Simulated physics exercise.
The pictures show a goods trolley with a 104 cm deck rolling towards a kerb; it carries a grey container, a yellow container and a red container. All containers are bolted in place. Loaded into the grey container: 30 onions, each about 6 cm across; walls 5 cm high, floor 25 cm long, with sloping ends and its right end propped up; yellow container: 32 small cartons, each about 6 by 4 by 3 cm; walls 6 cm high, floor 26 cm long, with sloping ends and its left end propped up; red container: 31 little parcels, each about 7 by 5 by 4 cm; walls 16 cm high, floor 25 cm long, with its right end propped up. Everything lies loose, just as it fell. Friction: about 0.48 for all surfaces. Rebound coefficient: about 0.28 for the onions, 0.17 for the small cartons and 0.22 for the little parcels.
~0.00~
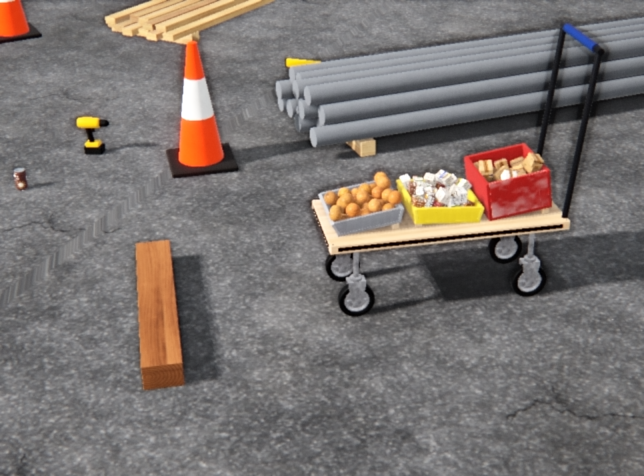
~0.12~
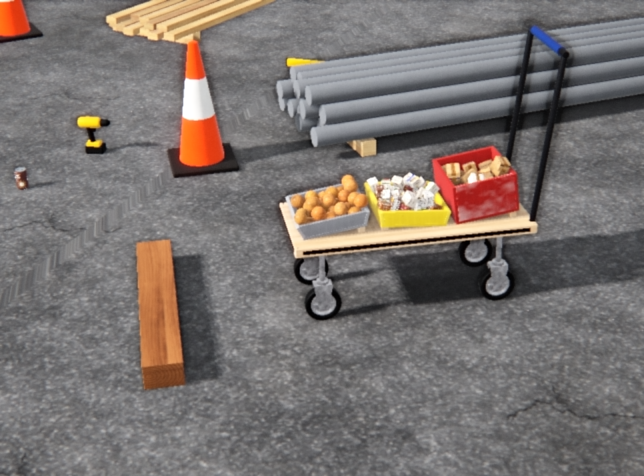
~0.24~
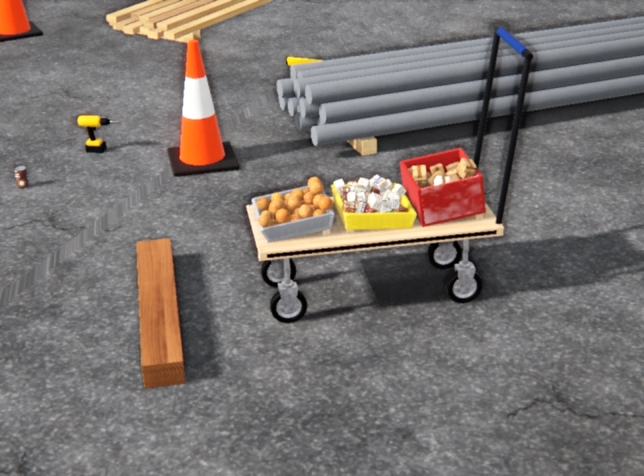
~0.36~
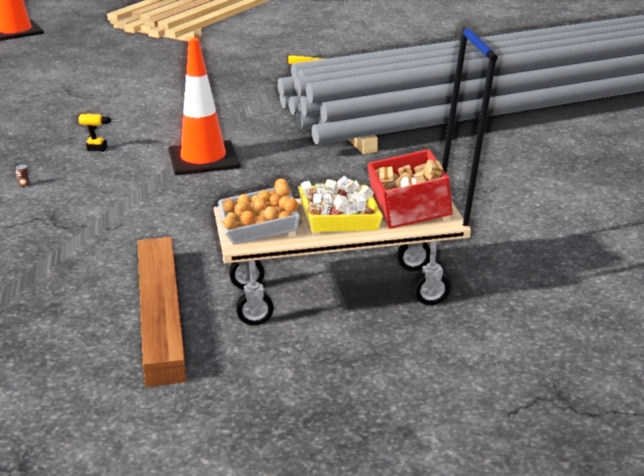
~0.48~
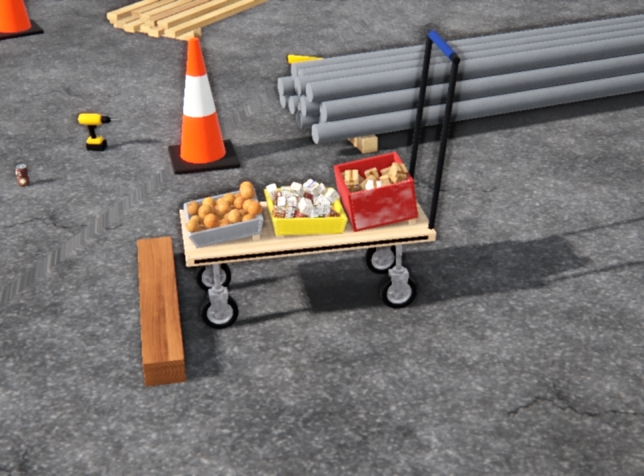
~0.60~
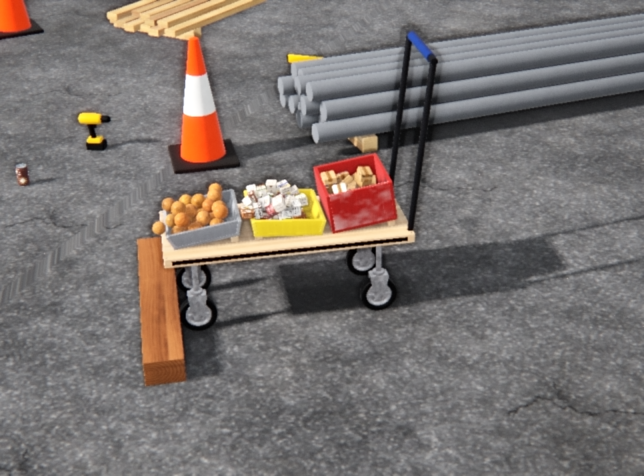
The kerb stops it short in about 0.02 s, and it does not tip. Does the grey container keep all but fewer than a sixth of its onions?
No, over a sixth of them go.
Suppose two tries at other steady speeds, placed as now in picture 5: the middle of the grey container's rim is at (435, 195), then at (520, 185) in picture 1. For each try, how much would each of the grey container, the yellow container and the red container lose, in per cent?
Grey container 50 and 50, yellow container 20 and 30, red container 10 and 10 per cent.
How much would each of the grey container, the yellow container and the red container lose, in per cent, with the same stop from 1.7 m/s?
Grey container 40 %, yellow container 20 %, red container 10 %.
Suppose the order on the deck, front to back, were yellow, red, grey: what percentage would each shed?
Grey container 10 %, yellow container 10 %, red container 0 %.
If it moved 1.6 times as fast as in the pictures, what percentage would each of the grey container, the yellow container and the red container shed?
Grey container 50, yellow container 10, red container 20 per cent.
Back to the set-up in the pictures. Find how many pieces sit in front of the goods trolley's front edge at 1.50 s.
Roughly 8 pieces.
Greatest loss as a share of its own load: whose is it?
Answer: The grey container.
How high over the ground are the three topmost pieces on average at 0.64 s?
Close to 60 cm, on average.
After 0.64 s, 1 of 30 out of the grey container, 2 of 32 out of the yellow container and 0 of 31 out of the red container.
After 0.76 s, 6 of 30 out of the grey container, 3 of 32 out of the yellow container and 0 of 31 out of the red container.
After 0.99 s, 8 of 30 out of the grey container, 4 of 32 out of the yellow container and 1 of 31 out of the red container.
Final count (at 1.50 s), 9 of 30 out of the grey container, 4 of 32 out of the yellow container and 1 of 31 out of the red container. Asked share, 9 of 30, 30 per cent.
